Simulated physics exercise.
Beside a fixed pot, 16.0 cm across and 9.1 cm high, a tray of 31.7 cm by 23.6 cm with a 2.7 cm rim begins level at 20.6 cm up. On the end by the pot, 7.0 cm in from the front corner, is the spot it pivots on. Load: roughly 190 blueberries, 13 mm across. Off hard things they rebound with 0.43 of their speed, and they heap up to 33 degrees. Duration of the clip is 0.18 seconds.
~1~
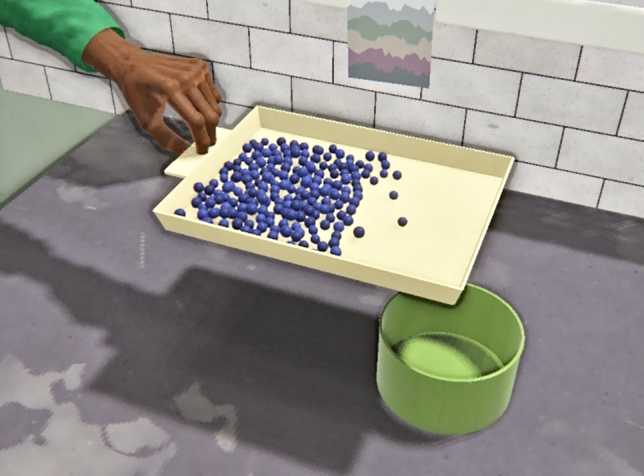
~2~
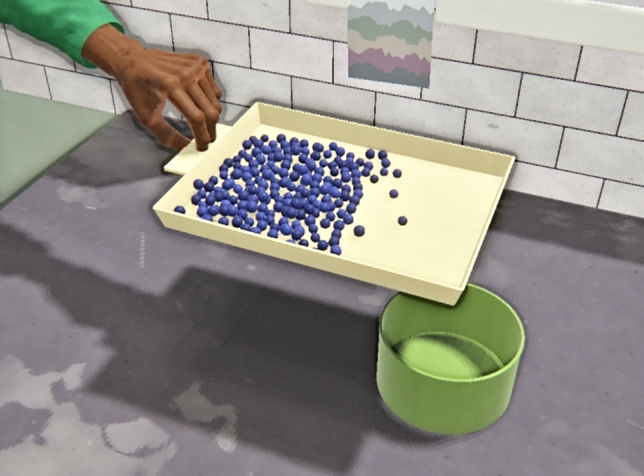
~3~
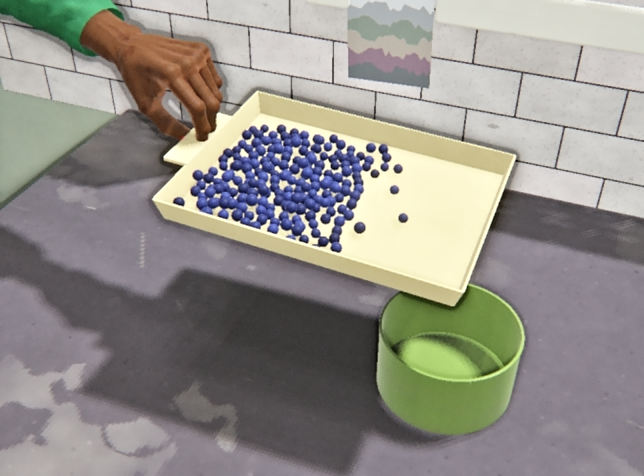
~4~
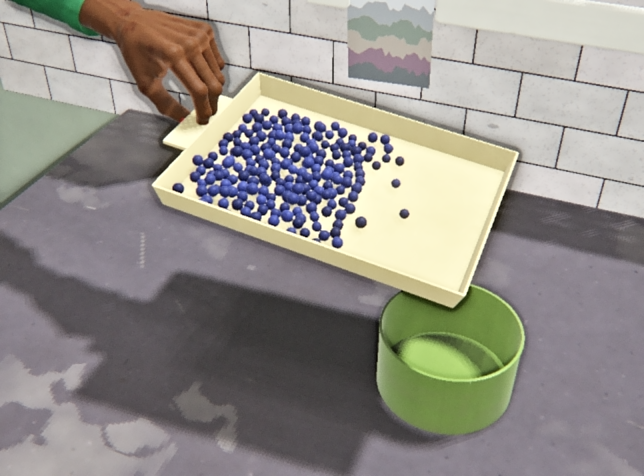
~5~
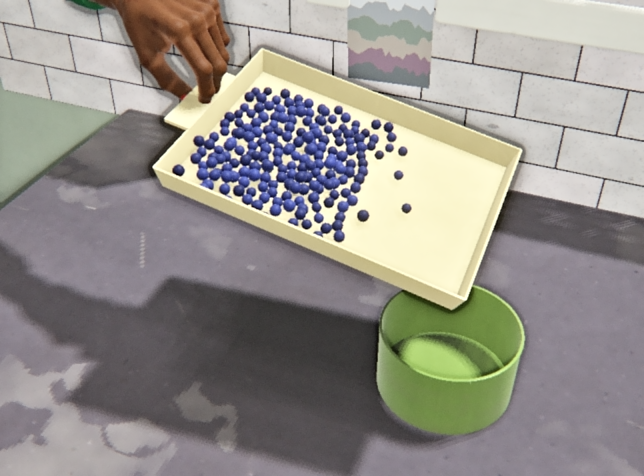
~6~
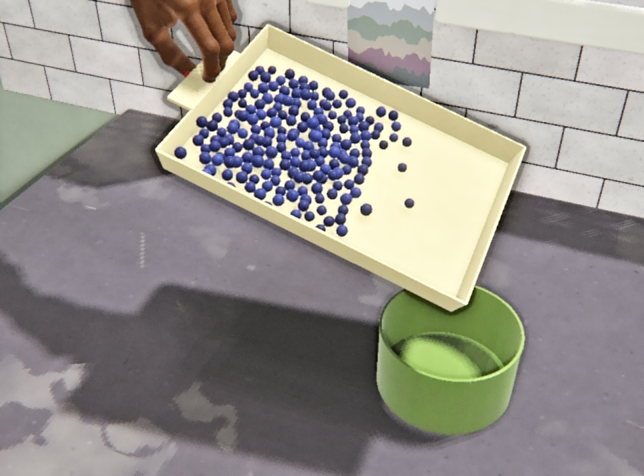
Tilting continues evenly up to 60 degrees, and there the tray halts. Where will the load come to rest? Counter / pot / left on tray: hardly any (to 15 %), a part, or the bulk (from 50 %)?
Counter = the bulk, pot = hardly any, left on the tray = a part.
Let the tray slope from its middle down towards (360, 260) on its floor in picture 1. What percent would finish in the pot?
Roughly 0 per cent.
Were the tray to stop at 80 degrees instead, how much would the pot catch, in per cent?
Around 0 in a hundred.
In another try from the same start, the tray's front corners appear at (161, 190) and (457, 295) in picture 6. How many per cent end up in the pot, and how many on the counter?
In the pot: 0 per cent; on the counter: 35 per cent.
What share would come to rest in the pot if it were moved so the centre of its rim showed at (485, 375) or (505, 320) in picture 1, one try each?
30 and 5 %.
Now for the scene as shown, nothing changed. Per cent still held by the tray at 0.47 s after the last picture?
Roughly 70 per cent.
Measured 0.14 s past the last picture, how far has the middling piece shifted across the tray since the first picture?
I'd say close to 1 centimetres.
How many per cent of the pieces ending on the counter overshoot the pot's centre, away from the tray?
I'd put it at close to 100 per cent.
Then, 0.14 s after the last picture, tilt 41 degrees; the tray holds 100 %, the pot 0 %.
Then, 0.24 s after the last picture, tilt 56 degrees; the tray holds 100 %, the pot 0 %.
Then, 0.47 s after the last picture, tilt 60 degrees; the tray holds 70 %, the pot 0 %.
In the end, counter 60 %, pot 0 %, tray 40 %.
